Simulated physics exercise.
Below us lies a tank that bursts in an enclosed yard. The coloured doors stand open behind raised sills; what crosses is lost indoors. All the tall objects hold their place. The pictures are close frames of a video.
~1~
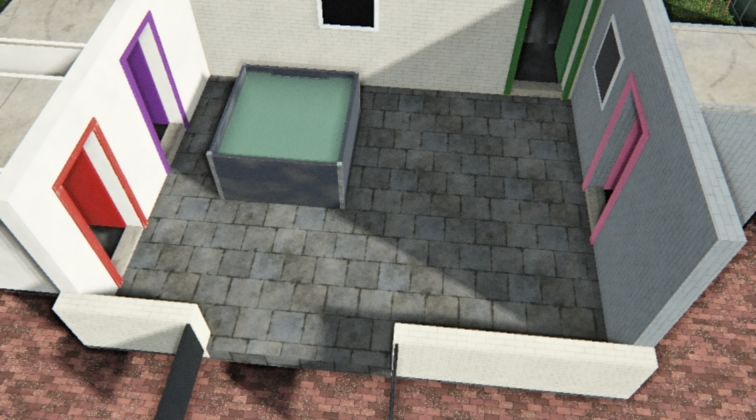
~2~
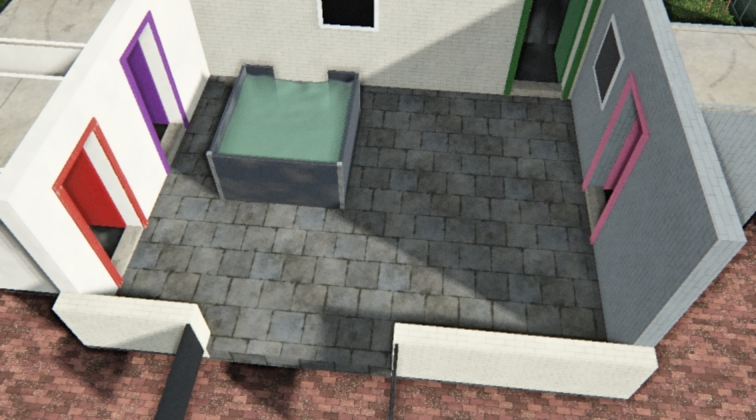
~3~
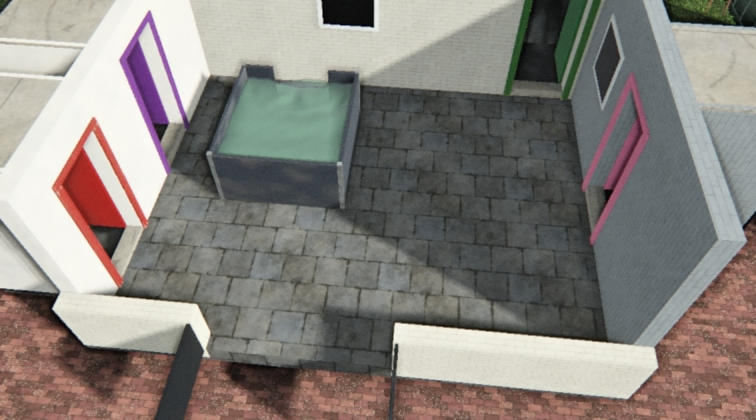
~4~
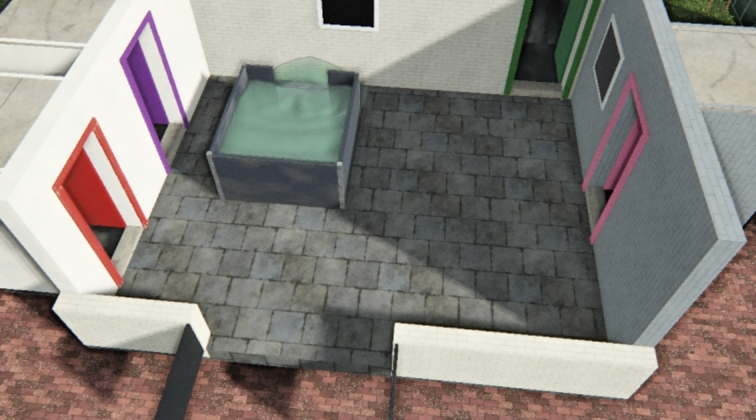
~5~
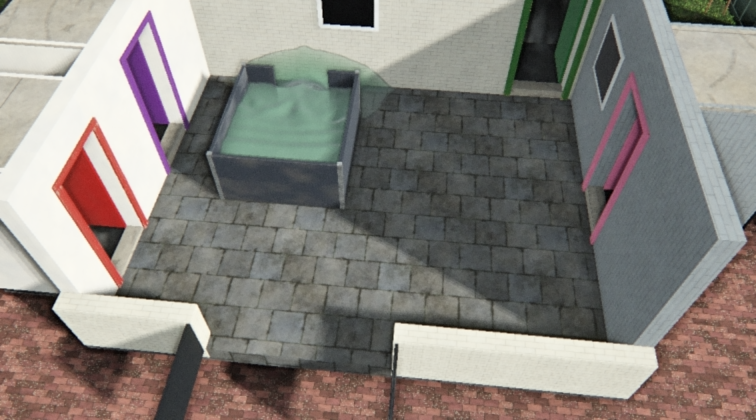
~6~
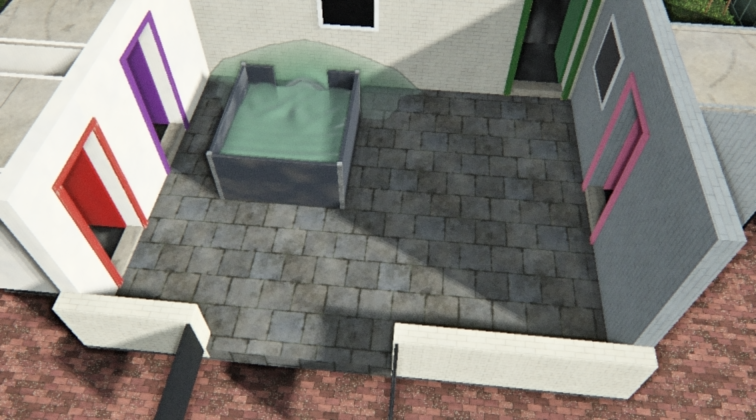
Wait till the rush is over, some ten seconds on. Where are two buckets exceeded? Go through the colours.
In the end: The green door stays under that; the purple door stays under that; the red door takes more than that; the pink door stays under that.
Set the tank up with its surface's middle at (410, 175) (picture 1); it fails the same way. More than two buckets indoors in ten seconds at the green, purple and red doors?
My reading: Green passes that mark; purple lets less in; red is over.
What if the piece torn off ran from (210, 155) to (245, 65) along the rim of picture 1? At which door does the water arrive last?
I say the pink-painted one.
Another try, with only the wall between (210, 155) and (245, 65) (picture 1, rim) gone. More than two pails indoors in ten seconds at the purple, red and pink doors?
My reading: The purple door goes over; the red door goes over; the pink door holds.
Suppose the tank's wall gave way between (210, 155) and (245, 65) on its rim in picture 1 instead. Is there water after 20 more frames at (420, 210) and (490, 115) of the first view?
One after the other: No water, under water.
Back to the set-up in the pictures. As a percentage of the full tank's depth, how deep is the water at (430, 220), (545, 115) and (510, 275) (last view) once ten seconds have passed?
About 4, 12 and 8 per cent.
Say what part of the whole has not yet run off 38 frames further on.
Close to 94 %.
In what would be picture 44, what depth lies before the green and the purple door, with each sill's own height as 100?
Roughly 80 per cent, then 50 per cent.
A moment on, water covers 30 % of the floor; the green door wet at the sill, nothing in, the purple door wet at the sill, nothing in, the red door not reached, the pink door not reached.
Next, water covers 50 % of the floor; the green door wet at the sill, nothing in, the purple door wet at the sill, nothing in, the red door wet at the sill, nothing in, the pink door wet at the sill, nothing in.
Then, water covers 70 % of the floor; the green door under two buckets in, the purple door wet at the sill, nothing in, the red door wet at the sill, nothing in, the pink door under two buckets in.
Later, water covers 90 % of the floor; the green door under two buckets in, the purple door under two buckets in, the red door over two buckets in, the pink door under two buckets in.
In the end, water covers 100 % of the floor; the green door under two buckets in, the purple door under two buckets in, the red door far over two buckets in, the pink door under two buckets in.
